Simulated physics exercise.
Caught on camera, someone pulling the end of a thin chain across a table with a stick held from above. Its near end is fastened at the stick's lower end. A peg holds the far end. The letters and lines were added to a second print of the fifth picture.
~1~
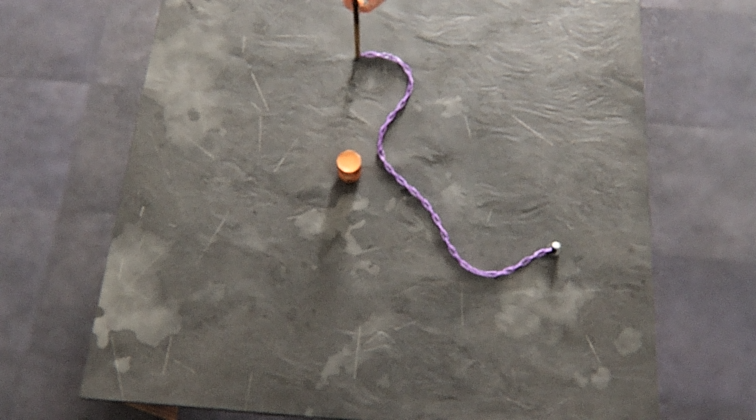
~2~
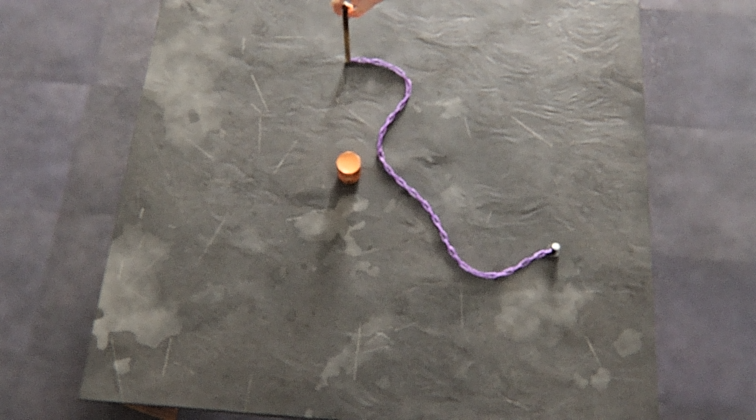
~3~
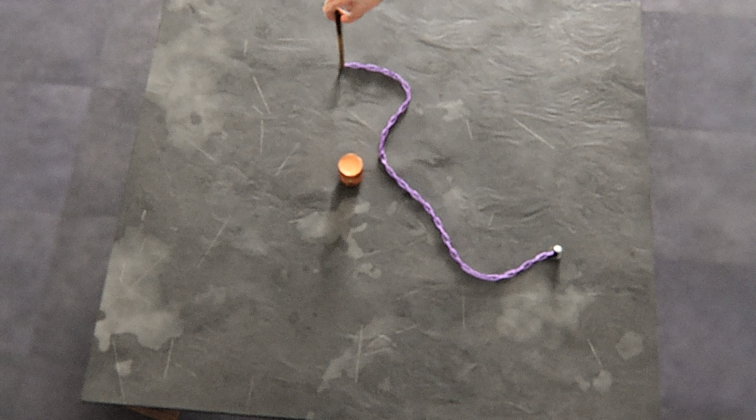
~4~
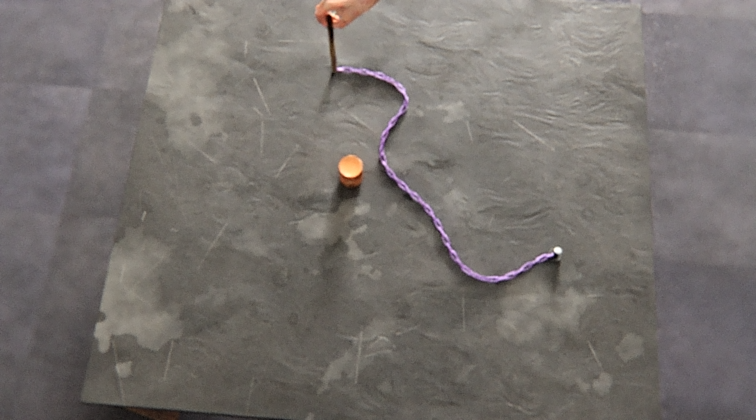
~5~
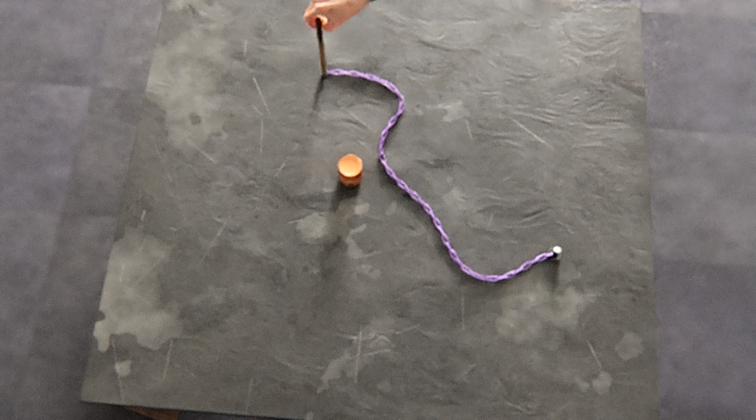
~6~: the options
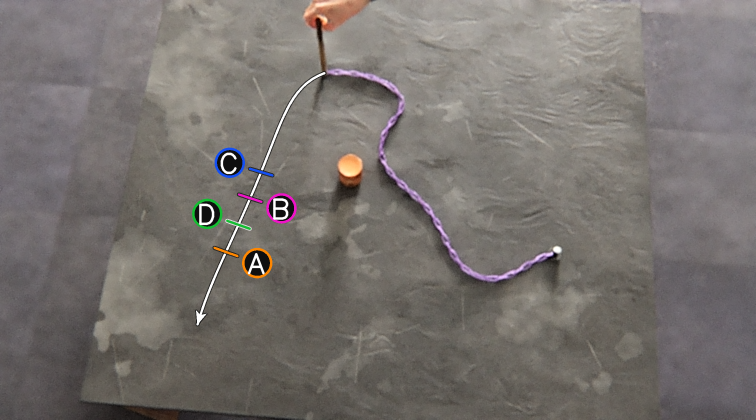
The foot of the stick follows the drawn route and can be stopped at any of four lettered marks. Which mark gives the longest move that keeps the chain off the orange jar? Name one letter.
No farther than D.
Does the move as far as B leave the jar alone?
Yes.
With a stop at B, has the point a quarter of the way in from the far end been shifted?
No.
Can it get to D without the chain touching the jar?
Yes.
On the copy, A at (226, 252); B at (250, 198); C at (261, 172); D at (238, 225); the route from (325, 73) via (256, 185) to (198, 325).
On D. First, foot of the stick (284, 116), middle of the chain (405, 188).
Then, foot of the stick (261, 174), middle of the chain (405, 188).
Finally, foot of the stick (239, 225), middle of the chain (405, 188); nothing has been touched.
By contrast, A brings the chain against the jar; B is safe but short; C is safe but short.
